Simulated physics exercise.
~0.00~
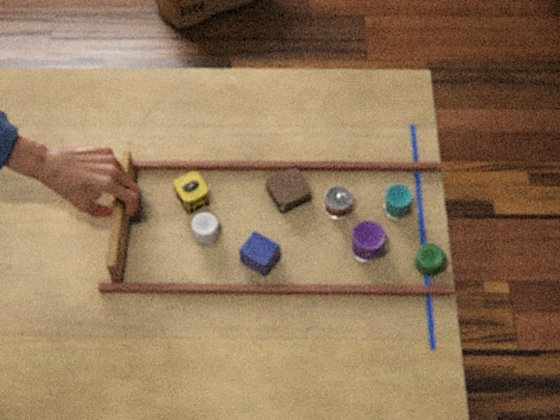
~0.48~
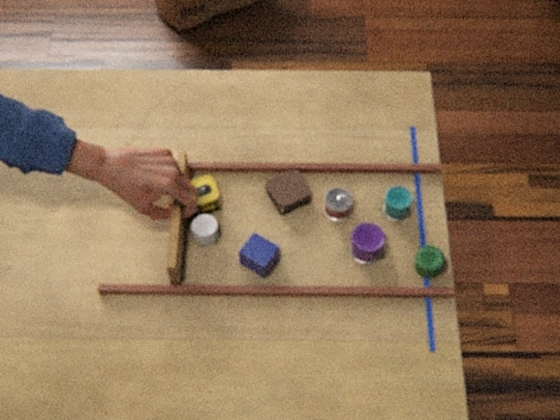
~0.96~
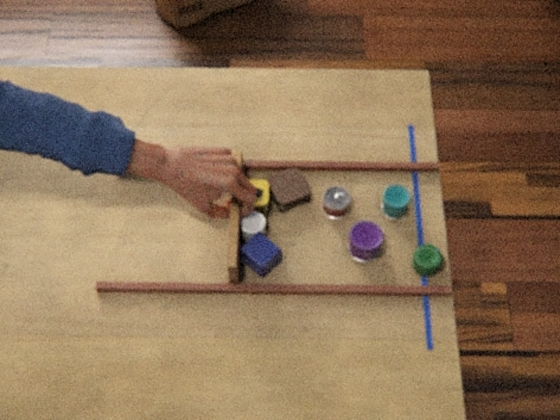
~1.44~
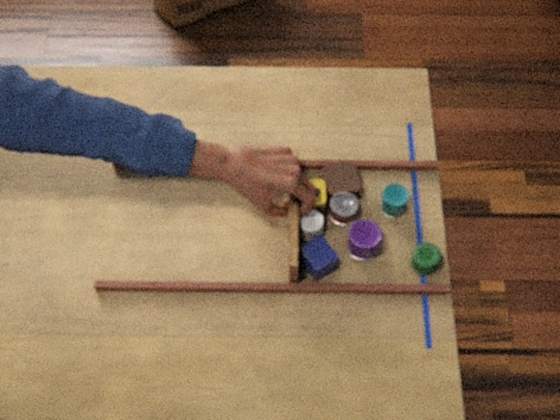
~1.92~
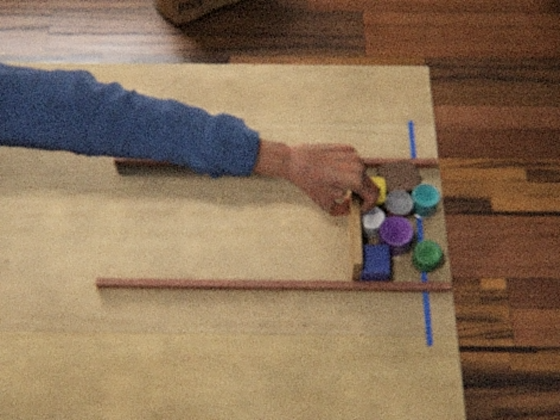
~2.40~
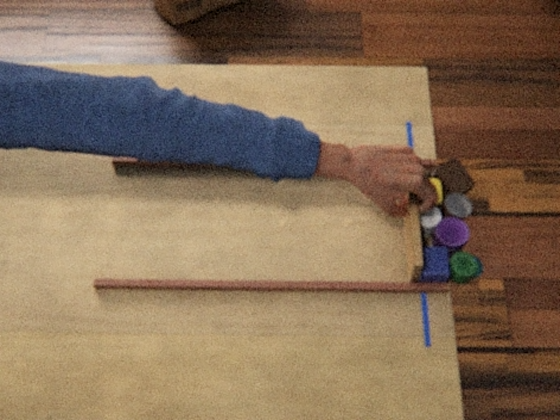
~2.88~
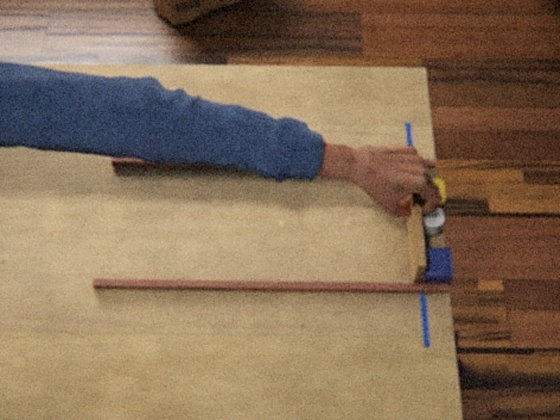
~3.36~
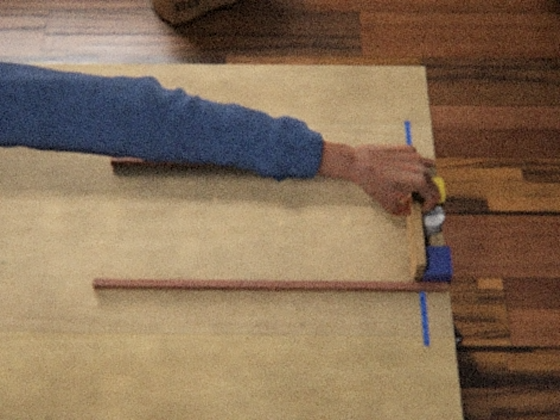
We see a hand slide a wooden board rightward between two rails, gathering small blocks, lids and pots and pushing them toward the table's edge past a blue tape line. Five drop off, while the yellow case, white lid and blue block remain against the board at the edge.
